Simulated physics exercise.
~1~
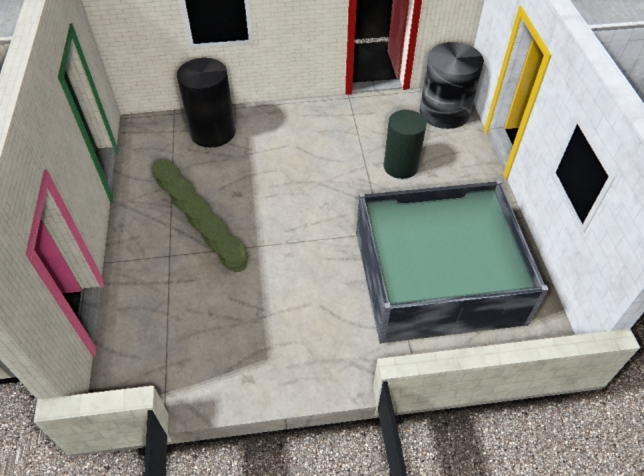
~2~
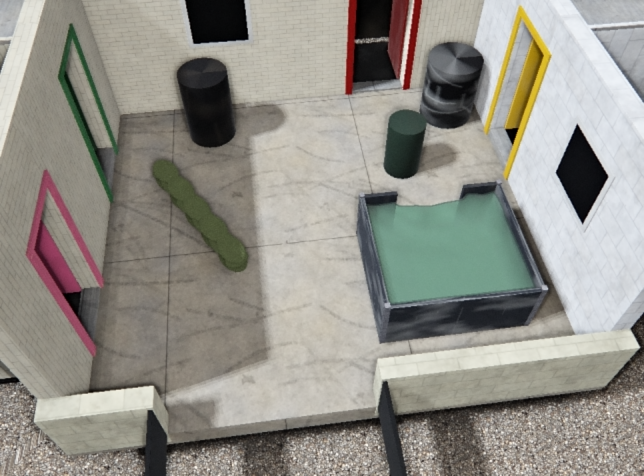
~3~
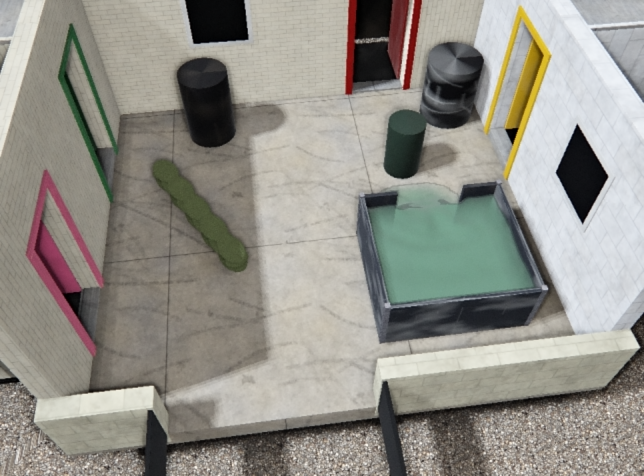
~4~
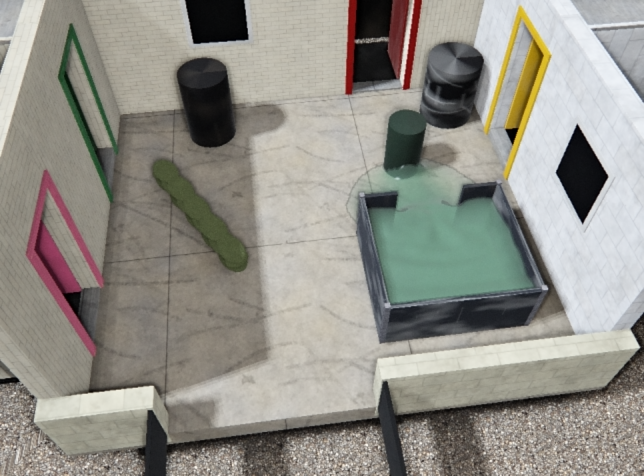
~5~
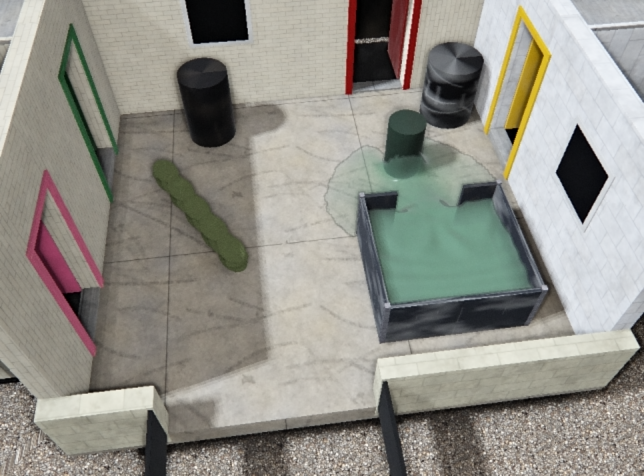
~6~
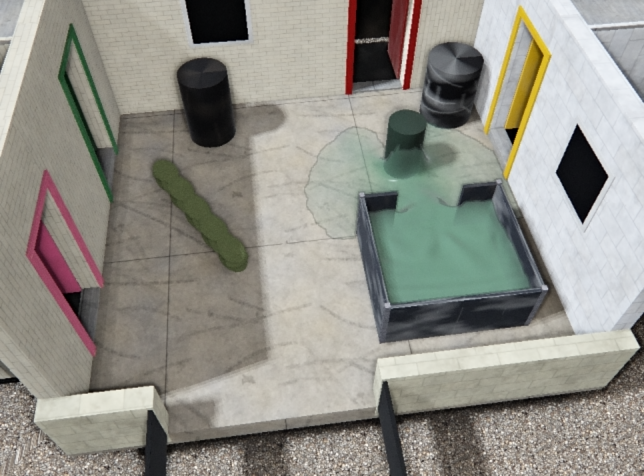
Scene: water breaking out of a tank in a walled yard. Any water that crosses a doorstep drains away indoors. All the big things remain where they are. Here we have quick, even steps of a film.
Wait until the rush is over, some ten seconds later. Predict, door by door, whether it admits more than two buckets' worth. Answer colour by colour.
The red door admits more than two, the pink door admits two or fewer, the yellow door admits more than two, the green door admits two or fewer.
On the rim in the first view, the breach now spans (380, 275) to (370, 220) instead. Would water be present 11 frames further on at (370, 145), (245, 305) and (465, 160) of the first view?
Untouched, submerged, untouched.
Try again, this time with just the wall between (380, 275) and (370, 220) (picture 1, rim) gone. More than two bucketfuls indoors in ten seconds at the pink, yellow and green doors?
The pink door exceeds the mark; the yellow door falls short; the green door falls short.
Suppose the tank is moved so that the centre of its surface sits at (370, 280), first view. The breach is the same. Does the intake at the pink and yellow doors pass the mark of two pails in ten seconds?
Finding: Pink door comes in lower; yellow door comes in lower.
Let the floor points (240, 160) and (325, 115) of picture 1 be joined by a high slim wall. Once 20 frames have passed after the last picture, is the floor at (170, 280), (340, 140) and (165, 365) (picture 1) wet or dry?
Log, spots one to three: Spared; swamped; spared.
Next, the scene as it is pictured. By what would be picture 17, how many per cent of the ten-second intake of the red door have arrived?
My estimate is close to 20 per cent.
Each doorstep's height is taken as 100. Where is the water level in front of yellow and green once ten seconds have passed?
I'd say around 40 and 50 in a hundred.
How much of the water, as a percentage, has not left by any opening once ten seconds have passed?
Close to 82 in a hundred.
A moment on, water covers 30 % of the floor; the red door under two buckets in, the pink door not reached, the yellow door under two buckets in, the green door not reached.
Next, water covers 45 % of the floor; the red door under two buckets in, the pink door not reached, the yellow door over two buckets in, the green door not reached.
Then, water covers 50 % of the floor; the red door over two buckets in, the pink door not reached, the yellow door far over two buckets in, the green door wet at the sill, nothing in.
Later, water covers 75 % of the floor; the red door over two buckets in, the pink door wet at the sill, nothing in, the yellow door far over two buckets in, the green door wet at the sill, nothing in.
In the end, water covers 95 % of the floor; the red door over two buckets in, the pink door wet at the sill, nothing in, the yellow door far over two buckets in, the green door wet at the sill, nothing in.
